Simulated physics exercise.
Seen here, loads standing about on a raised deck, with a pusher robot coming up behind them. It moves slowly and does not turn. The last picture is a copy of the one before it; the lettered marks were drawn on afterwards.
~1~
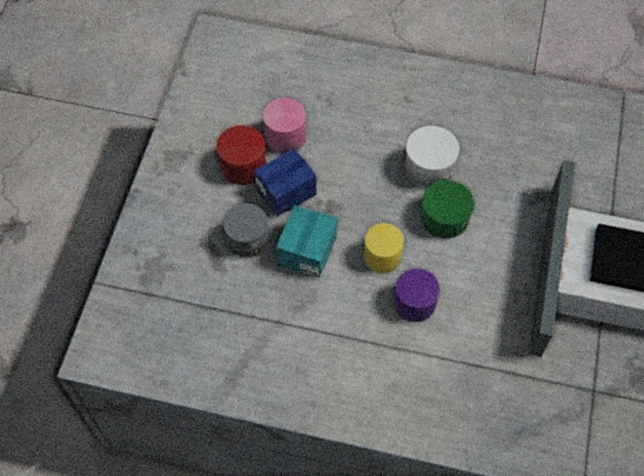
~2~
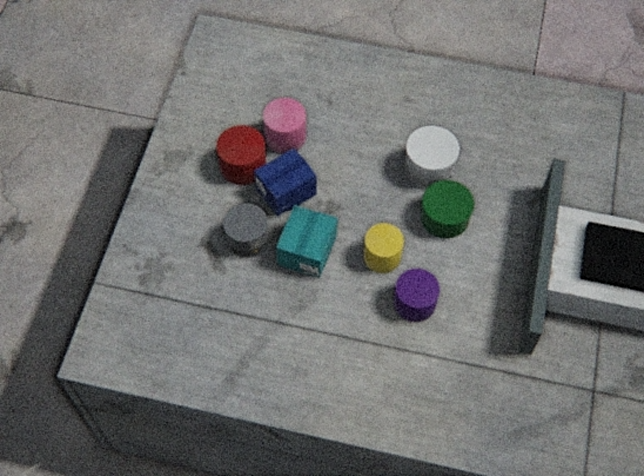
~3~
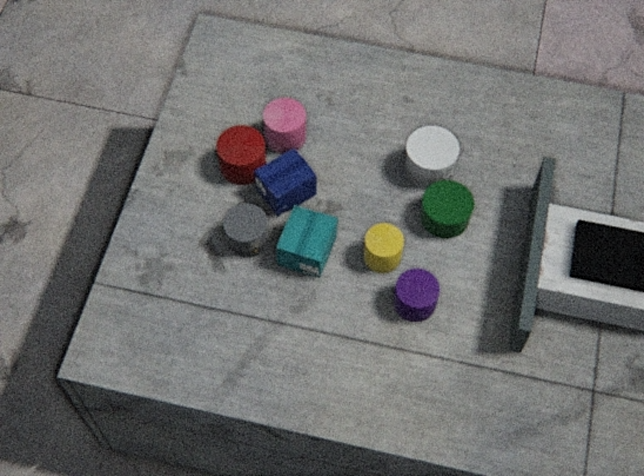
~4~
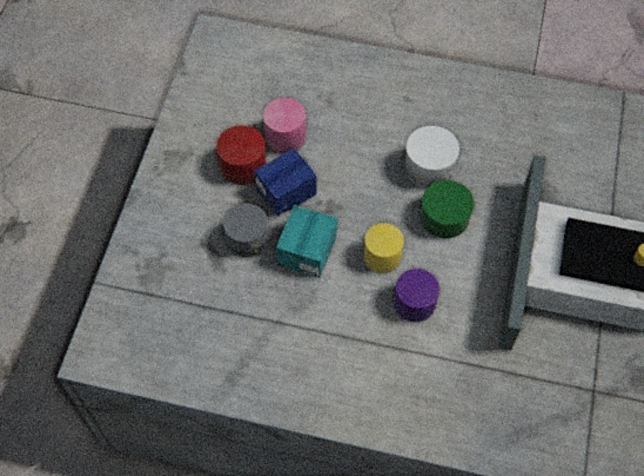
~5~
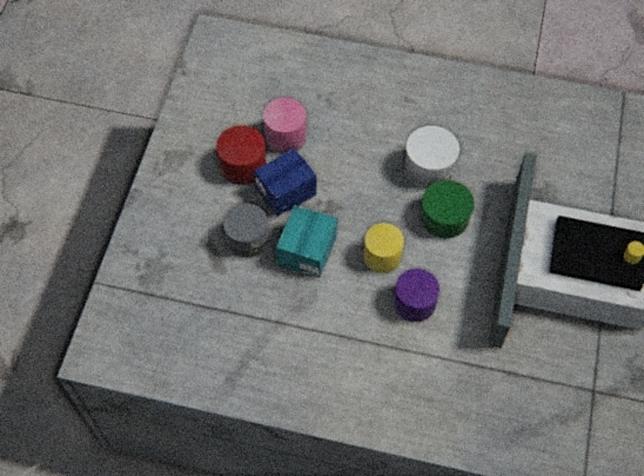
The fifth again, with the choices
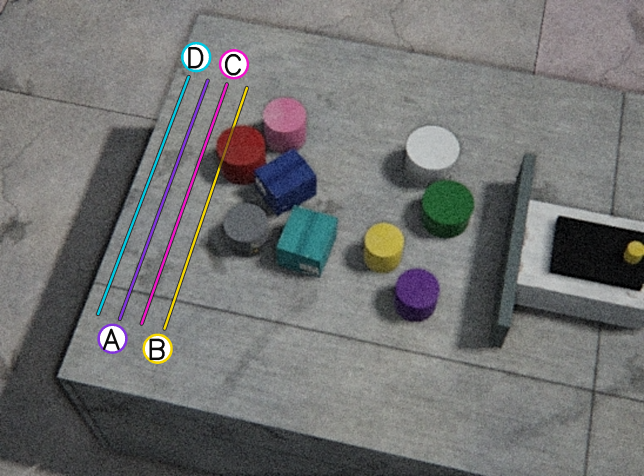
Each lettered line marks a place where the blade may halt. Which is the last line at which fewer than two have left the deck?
At B, and not beyond.
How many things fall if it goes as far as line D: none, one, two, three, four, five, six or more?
Six or more.
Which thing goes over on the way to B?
It is the grey pail.
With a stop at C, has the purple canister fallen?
No.
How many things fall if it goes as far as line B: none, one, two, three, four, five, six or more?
By then, one.
On the marked copy, A at (167, 191); B at (209, 200); C at (187, 195); D at (147, 187).
With B. Early on, robot (475, 227); white pail (386, 149); purple canister (360, 284).
Further on, robot (363, 204); grey pail (179, 212); red canister (215, 143).
At the end, robot (278, 187); grey pail over the edge; blue box (137, 168); one fallen.
As for the rest, A drops five; C drops five; D drops nine.
